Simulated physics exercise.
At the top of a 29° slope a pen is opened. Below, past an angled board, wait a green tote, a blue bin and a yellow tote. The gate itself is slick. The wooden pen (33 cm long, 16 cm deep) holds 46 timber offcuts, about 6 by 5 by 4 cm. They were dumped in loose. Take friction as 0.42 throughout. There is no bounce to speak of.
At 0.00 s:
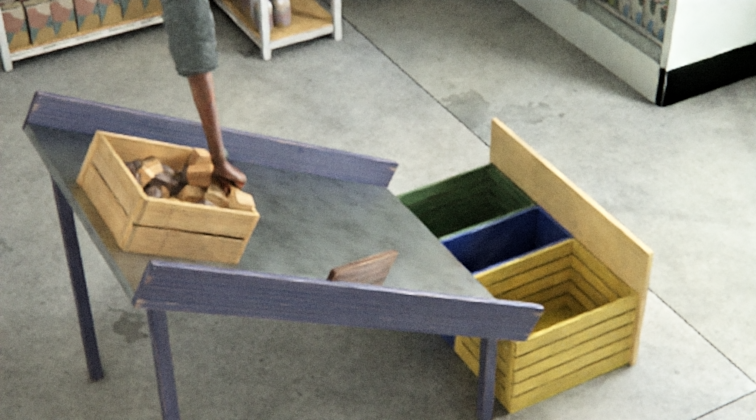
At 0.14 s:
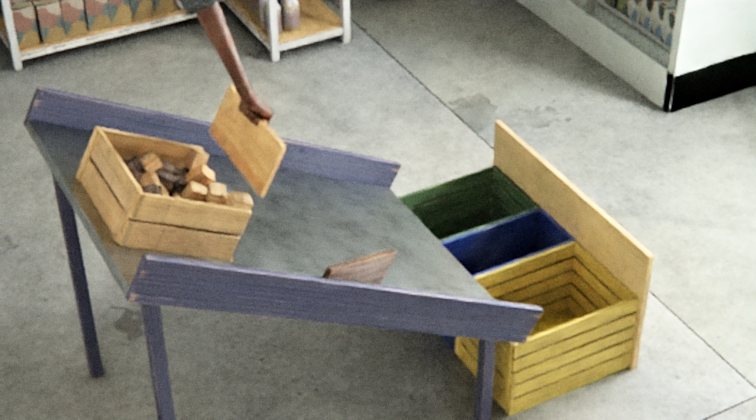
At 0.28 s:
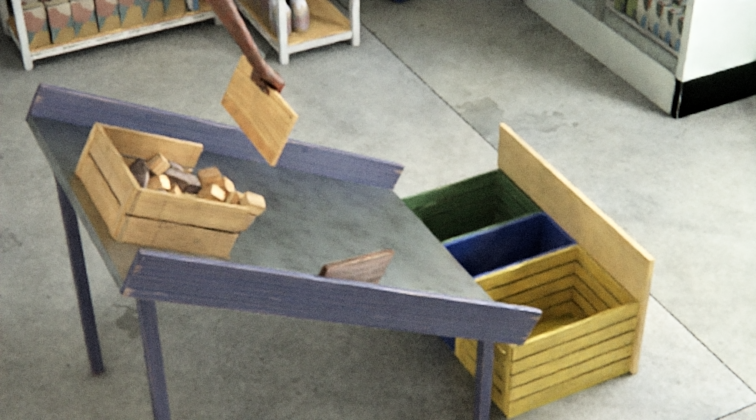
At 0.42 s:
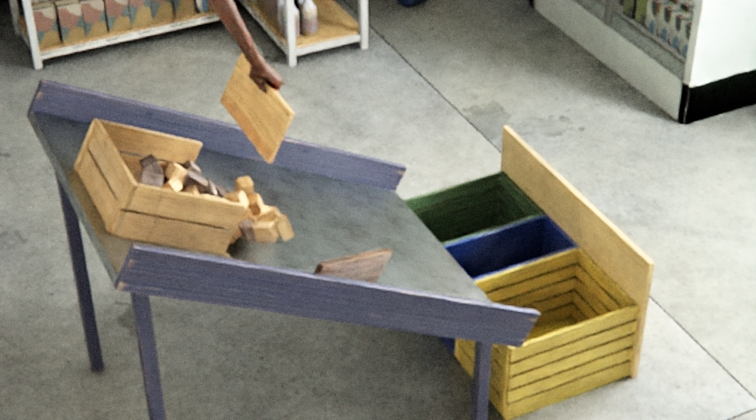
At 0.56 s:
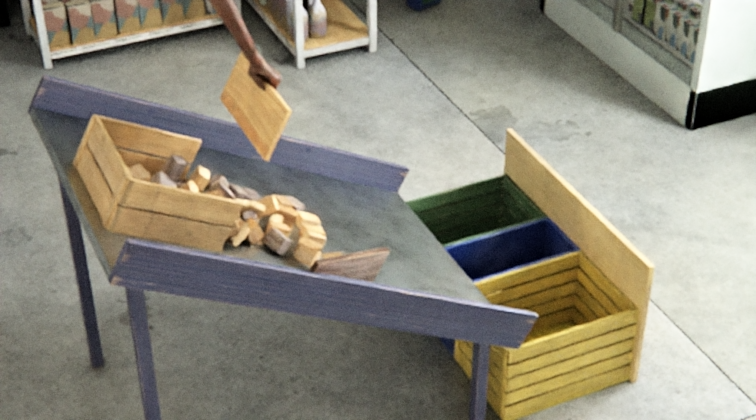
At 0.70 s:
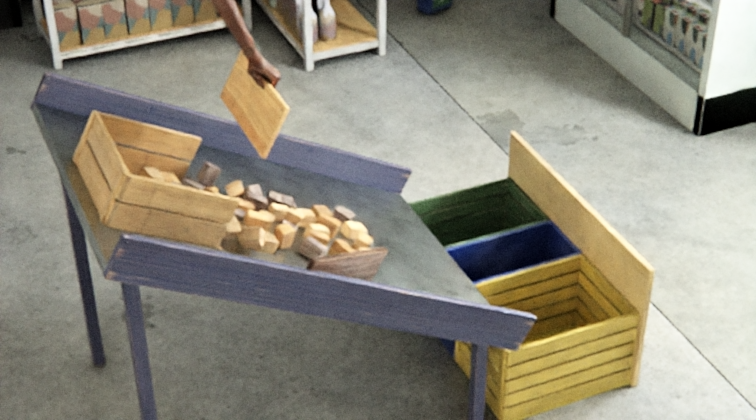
Small wooden blocks tumbled out of an open crate and spread down a sloping table toward a small dark wedge, after a hand lifted away the crate's wooden panel and held it above.
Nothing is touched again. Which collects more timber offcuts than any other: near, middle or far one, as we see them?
The largest share ends in the centre one: The blue bin.
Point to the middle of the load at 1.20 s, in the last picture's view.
Around (414, 249).
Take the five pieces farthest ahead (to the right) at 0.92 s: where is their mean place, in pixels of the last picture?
Near (433, 252).
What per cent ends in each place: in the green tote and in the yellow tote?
Roughly 0 and 40 per cent.
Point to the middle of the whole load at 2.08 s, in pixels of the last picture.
Near (534, 313).
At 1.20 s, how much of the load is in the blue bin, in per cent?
Some 15 per cent by then.
After 0.92 s, 1 still in the wooden pen and 45 on the slope.
After 1.20 s, 6 in the blue bin, 1 in the yellow tote, 33 on the slope and 6 in the air.
After 1.58 s, 19 in the blue bin, 11 in the yellow tote, 12 on the slope and 4 in the air.
Final count (at 2.08 s), 28 in the blue bin and 18 in the yellow tote.
